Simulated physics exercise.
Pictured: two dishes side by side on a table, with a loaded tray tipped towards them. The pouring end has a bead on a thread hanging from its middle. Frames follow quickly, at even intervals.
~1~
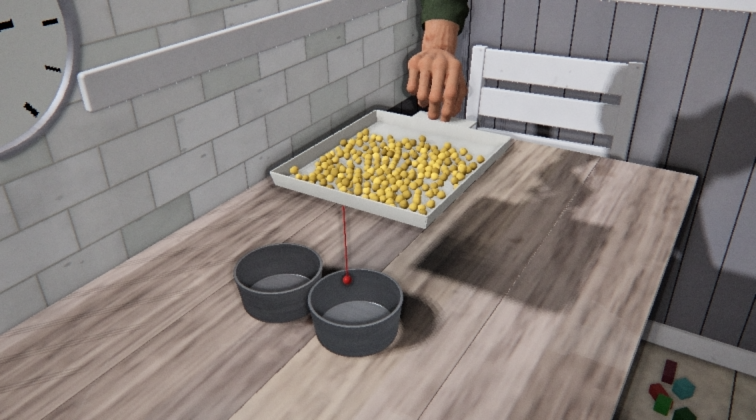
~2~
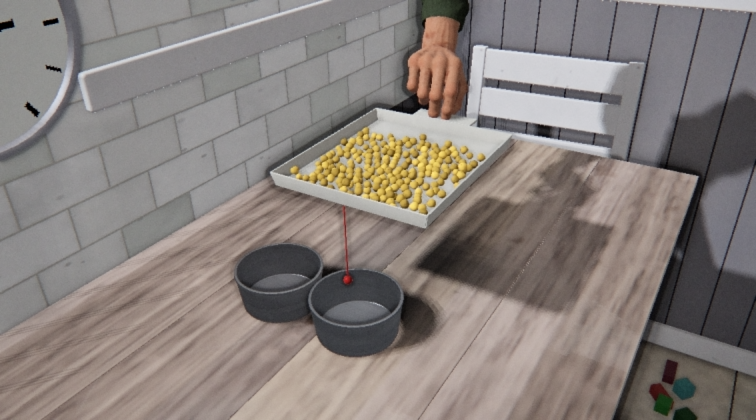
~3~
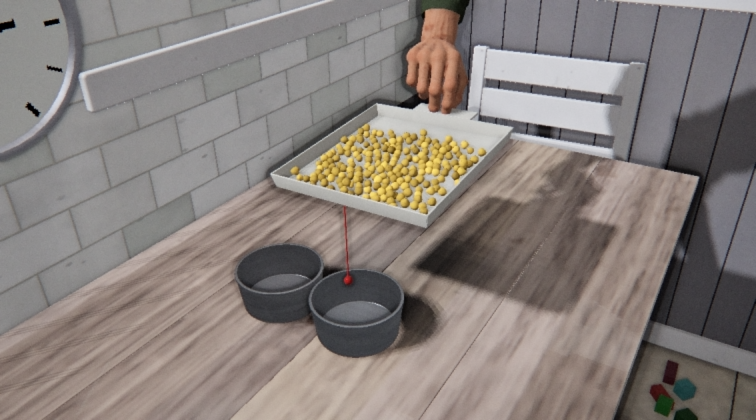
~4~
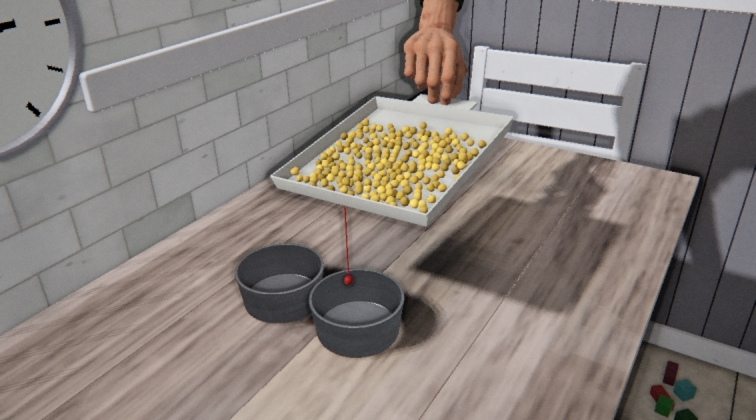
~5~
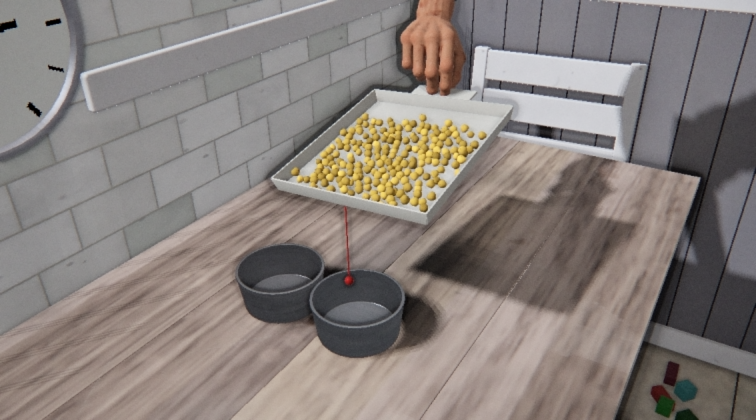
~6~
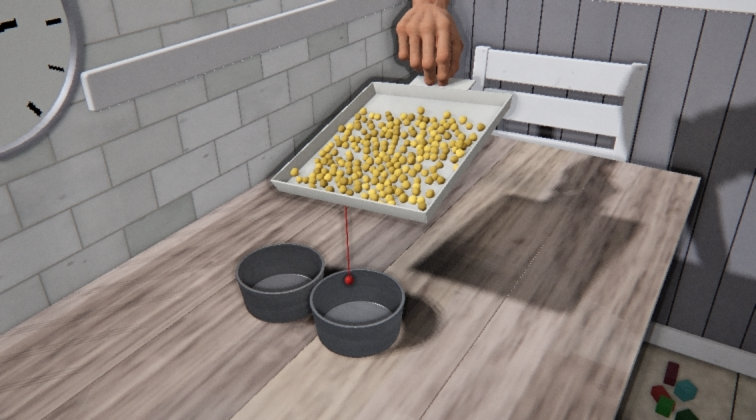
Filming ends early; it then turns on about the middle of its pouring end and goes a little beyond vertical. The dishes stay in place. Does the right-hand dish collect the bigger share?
No, the left-hand dish does.
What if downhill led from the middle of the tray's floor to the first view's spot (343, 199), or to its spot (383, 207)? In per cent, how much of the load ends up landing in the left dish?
Around 20 per cent first, around 0 per cent next.
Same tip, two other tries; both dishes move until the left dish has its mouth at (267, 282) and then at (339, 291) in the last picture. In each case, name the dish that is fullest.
The leftmost dish, then the leftmost dish.
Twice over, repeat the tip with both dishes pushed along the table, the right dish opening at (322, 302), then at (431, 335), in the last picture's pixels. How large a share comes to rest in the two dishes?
Roughly 70 per cent, then roughly 20 per cent.
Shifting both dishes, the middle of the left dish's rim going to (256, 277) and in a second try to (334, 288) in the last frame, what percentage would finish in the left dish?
Roughly 50% the first time and 30% the second time.
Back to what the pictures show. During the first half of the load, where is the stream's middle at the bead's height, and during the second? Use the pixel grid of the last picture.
It passes near (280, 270) first and then near (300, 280).
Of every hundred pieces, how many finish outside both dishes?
40 %.
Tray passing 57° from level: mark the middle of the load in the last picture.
(342, 157).
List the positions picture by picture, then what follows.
The first picture shows corners of the pouring end near (274, 171) and (425, 214), level; middle of the load near (392, 167), puffed corn balls; left dish near (251, 303); right dish near (330, 336); bead on its thread near (348, 280).
The second picture shows corners of the pouring end near (275, 172) and (426, 213), level; middle of the load near (393, 166).
The third picture shows corners of the pouring end near (275, 173) and (426, 213), tipped barely, lowest at the left corner; middle of the load near (393, 164).
The fourth picture shows corners of the pouring end near (275, 175) and (425, 212), tipped a little, lowest at the left corner; middle of the load near (393, 160).
The fifth picture shows corners of the pouring end near (275, 177) and (425, 211), tipped a little, lowest at the left corner; middle of the load near (393, 156).
The sixth picture shows corners of the pouring end near (275, 179) and (424, 210), tipped a little, lowest at the left corner; middle of the load near (391, 152); left dish near (253, 303); right dish near (331, 336).
Shortly afterwards, tray tipped steeply; the whole lot on the tray.
Next, tray tipped right over; all but a few on the tray; only a few in the left dish; only a few outside both.
Some moments later, tray tipped past a quarter turn; a little in the right dish; near half in the left dish; near a third outside both.
In the end, tray tipped past a quarter turn; a little in the right dish; near half in the left dish; near a third outside both.
